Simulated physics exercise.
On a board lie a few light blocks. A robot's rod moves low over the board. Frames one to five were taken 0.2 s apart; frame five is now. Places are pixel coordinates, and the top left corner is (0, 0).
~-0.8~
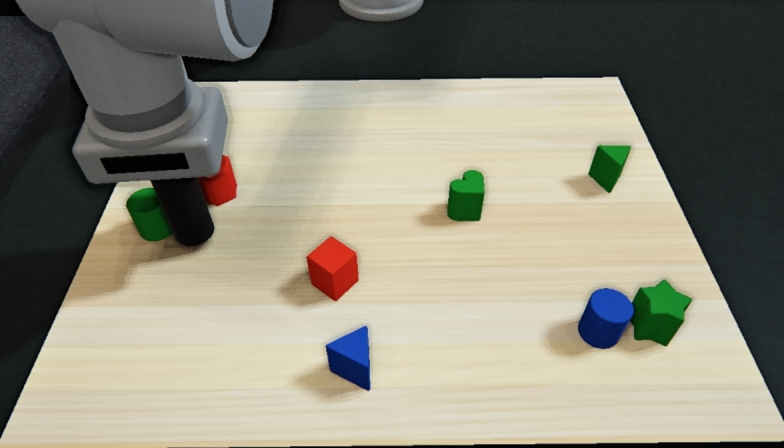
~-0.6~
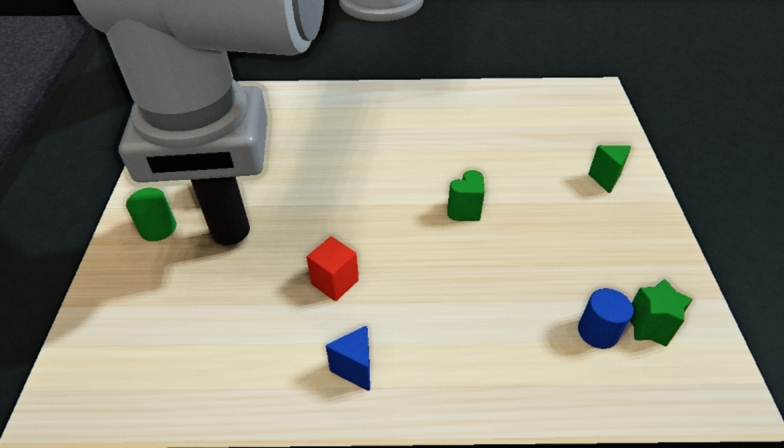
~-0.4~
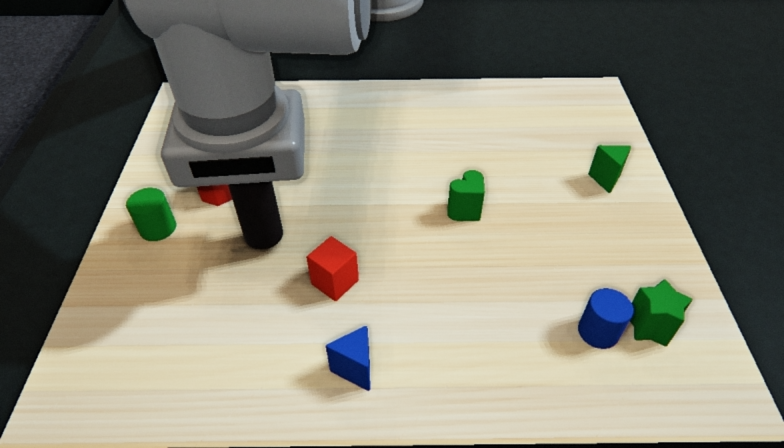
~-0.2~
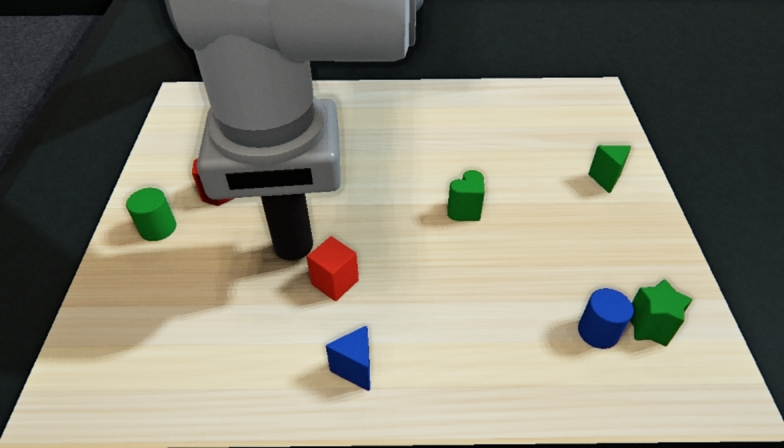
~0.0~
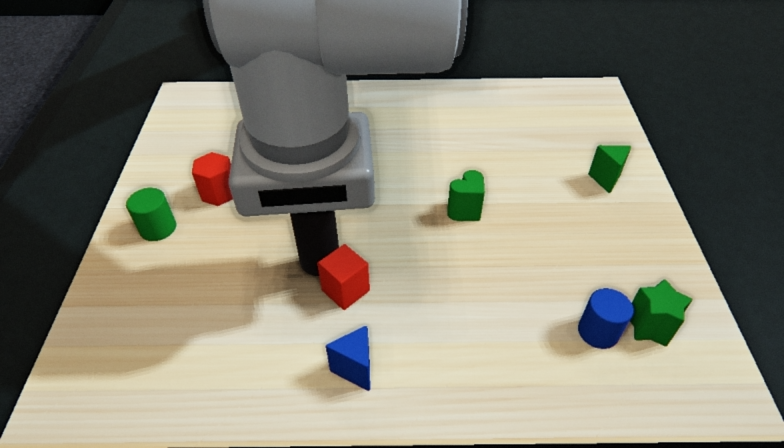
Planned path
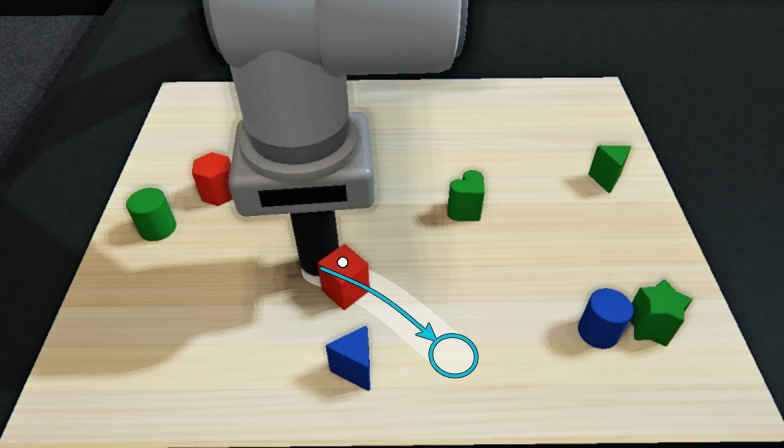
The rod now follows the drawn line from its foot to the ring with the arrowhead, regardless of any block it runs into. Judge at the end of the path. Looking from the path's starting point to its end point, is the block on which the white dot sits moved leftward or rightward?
Sideways, to the right.
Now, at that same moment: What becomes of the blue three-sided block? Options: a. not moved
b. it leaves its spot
Correct choice: A.
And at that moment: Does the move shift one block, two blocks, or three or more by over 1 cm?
By the end, one block will have moved.
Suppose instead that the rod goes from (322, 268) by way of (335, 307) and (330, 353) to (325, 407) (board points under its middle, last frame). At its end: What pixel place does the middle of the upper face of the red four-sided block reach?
Top centre: (374, 294).
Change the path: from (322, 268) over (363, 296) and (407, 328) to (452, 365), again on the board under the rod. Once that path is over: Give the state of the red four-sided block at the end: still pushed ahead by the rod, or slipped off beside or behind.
When the path is over, you would find the red four-sided block still in front of the rod.
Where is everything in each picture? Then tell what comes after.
In the first picture, tip of the rod at (195, 232), middles of tops, red four-sided block at (331, 254), blue three-sided block at (353, 345).
In the second picture, rod at (231, 231), nothing pushed.
In the third picture, rod at (264, 235), nothing pushed.
In the fourth picture, rod at (294, 246), nothing pushed.
In the fifth picture, rod at (320, 261), red four-sided block at (343, 262), blue three-sided block at (353, 345).
The line goes from (322, 268) by way of (368, 289) and (410, 319) to (454, 355); the dot is on the red four-sided block.
What follows on the original path. One third of the way, rod at (368, 281); red four-sided block at (382, 292), turned 25° clockwise.
Two thirds of the way, rod at (411, 311); red four-sided block at (404, 328), turned 60° clockwise.
At the end, rod at (455, 348); red four-sided block at (406, 341), turned 85° clockwise; blue three-sided block unmoved.
